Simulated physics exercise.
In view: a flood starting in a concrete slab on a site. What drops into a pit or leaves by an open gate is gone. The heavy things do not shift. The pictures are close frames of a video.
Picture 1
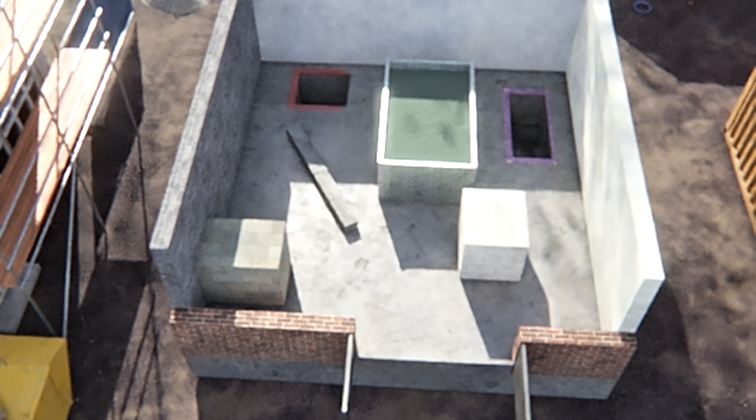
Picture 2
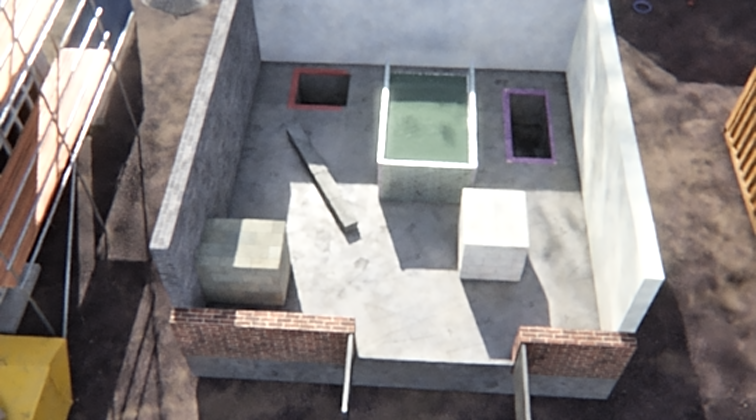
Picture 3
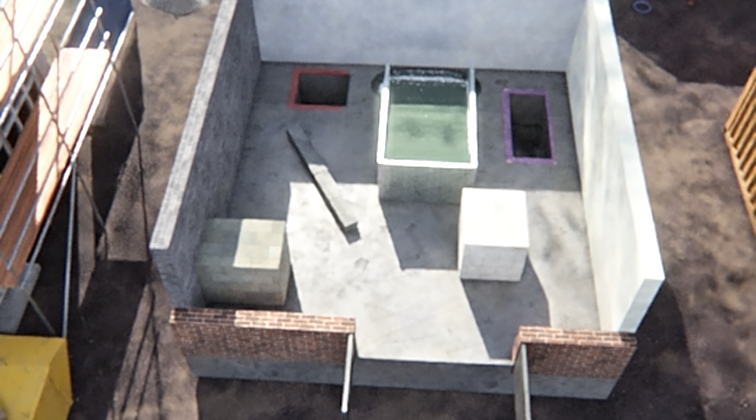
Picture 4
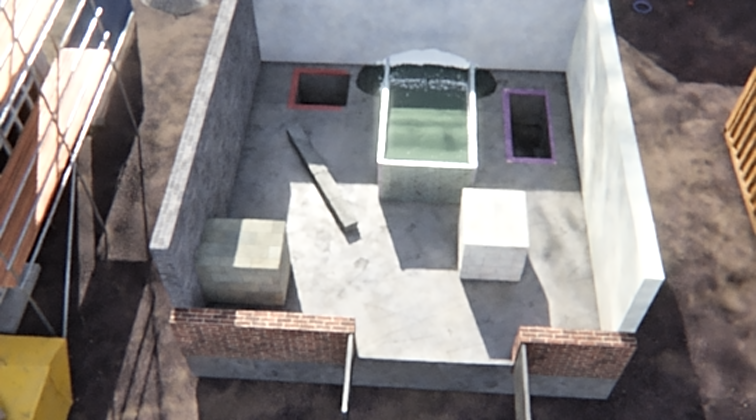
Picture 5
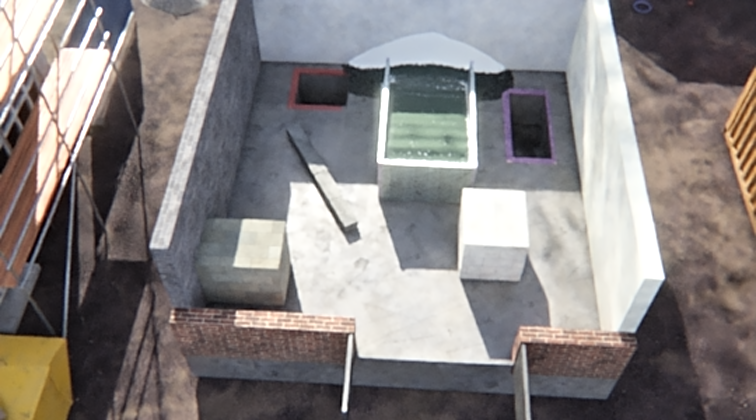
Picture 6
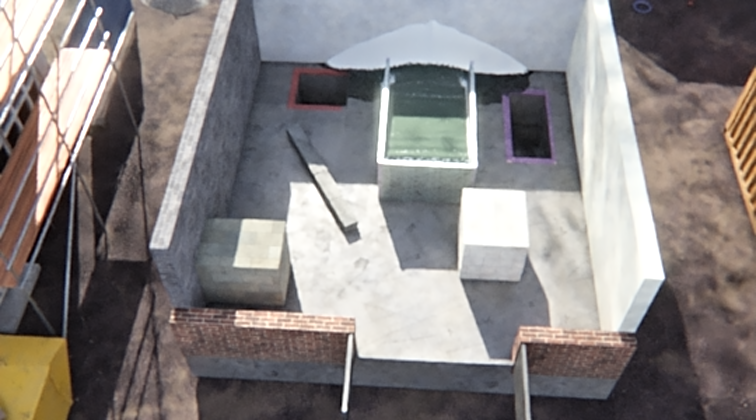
A walled concrete slab held a tank of still, greenish water between two outlined pits, then water poured out over the tank's far side and spread left and right along the back wall.
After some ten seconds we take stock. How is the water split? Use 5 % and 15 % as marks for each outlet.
One by one: The gate takes under 5 %; the purple pit takes over 15 %; the red pit takes over 15 %.
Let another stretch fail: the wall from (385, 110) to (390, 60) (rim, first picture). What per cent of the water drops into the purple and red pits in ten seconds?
Parts in a hundred: Purple 0, red 65.
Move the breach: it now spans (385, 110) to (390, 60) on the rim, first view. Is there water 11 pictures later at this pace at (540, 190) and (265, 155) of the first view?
One after the other: Free of water, flooded.
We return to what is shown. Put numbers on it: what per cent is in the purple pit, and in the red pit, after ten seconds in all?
Near 34 and 38 in a hundred.
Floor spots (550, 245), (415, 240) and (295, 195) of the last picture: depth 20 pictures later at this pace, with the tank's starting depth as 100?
Roughly 2, 0 and 2 per cent, in turn.
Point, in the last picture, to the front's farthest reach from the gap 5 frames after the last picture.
Close to (262, 61).
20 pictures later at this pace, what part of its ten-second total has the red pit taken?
About 65 per cent.
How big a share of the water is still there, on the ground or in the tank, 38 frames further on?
About 38 per cent.
A moment on, water covers 15 % of the floor; the gate 0 %, the purple pit 1 %, the red pit 5 %.
Next, water covers 25 % of the floor; the gate 0 %, the purple pit 7 %, the red pit 14 %.
Then, water covers 45 % of the floor; the gate 0 %, the purple pit 18 %, the red pit 25 %.
Later, water covers 50 % of the floor; the gate 0 %, the purple pit 28 %, the red pit 32 %.
In the end, water covers 60 % of the floor; the gate 1 %, the purple pit 34 %, the red pit 38 %.
